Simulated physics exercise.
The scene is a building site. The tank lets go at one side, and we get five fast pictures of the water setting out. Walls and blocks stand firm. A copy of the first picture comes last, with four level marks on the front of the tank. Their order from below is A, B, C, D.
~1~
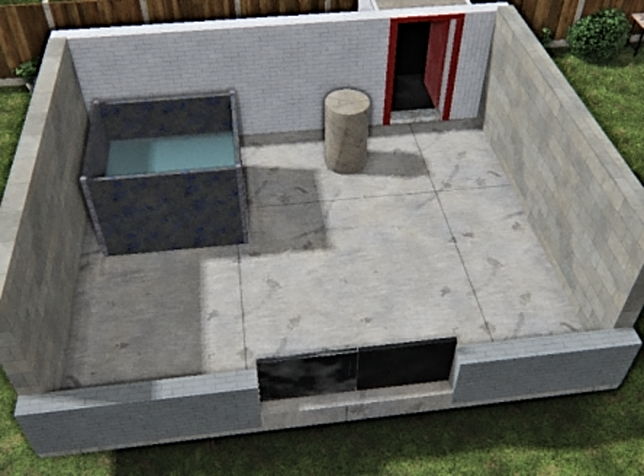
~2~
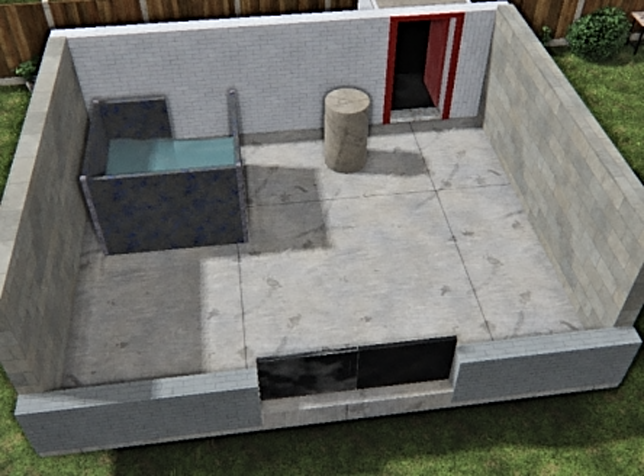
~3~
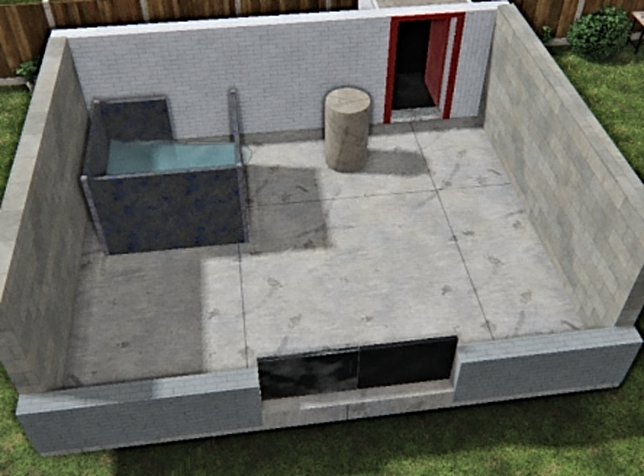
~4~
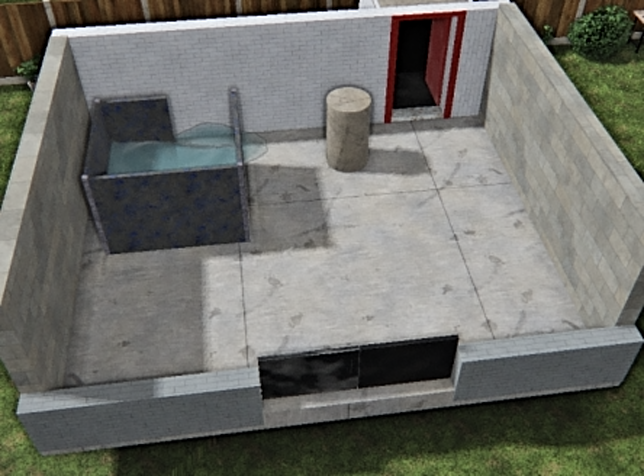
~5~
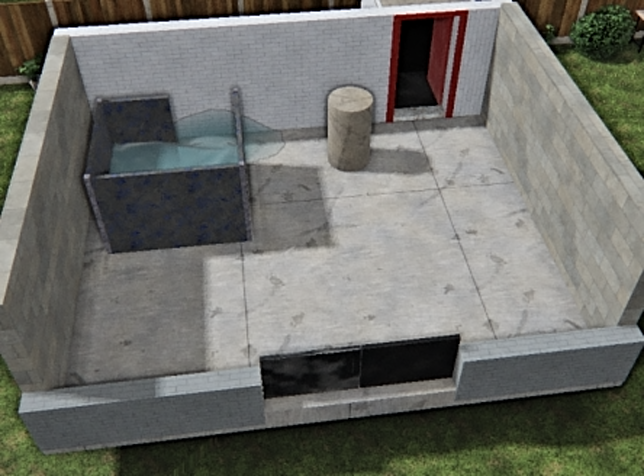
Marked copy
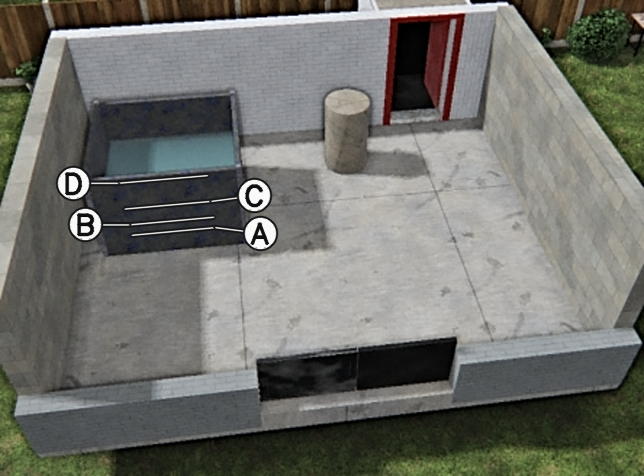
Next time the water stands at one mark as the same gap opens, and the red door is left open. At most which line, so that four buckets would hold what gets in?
C will do.
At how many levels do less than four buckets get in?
Three.
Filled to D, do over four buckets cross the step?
Yes.
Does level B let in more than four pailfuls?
No, that is safe.
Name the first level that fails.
The answer is D.
On the marked copy, A at (173, 231); B at (171, 221); C at (168, 205); D at (163, 179); from the bottom up A, B, C, D.
For level A, nothing gets over.
For level B, a splash gets over, under a bucket.
For level C, a bucket or two gets in.
For level D, about 10 bucketfuls get in.
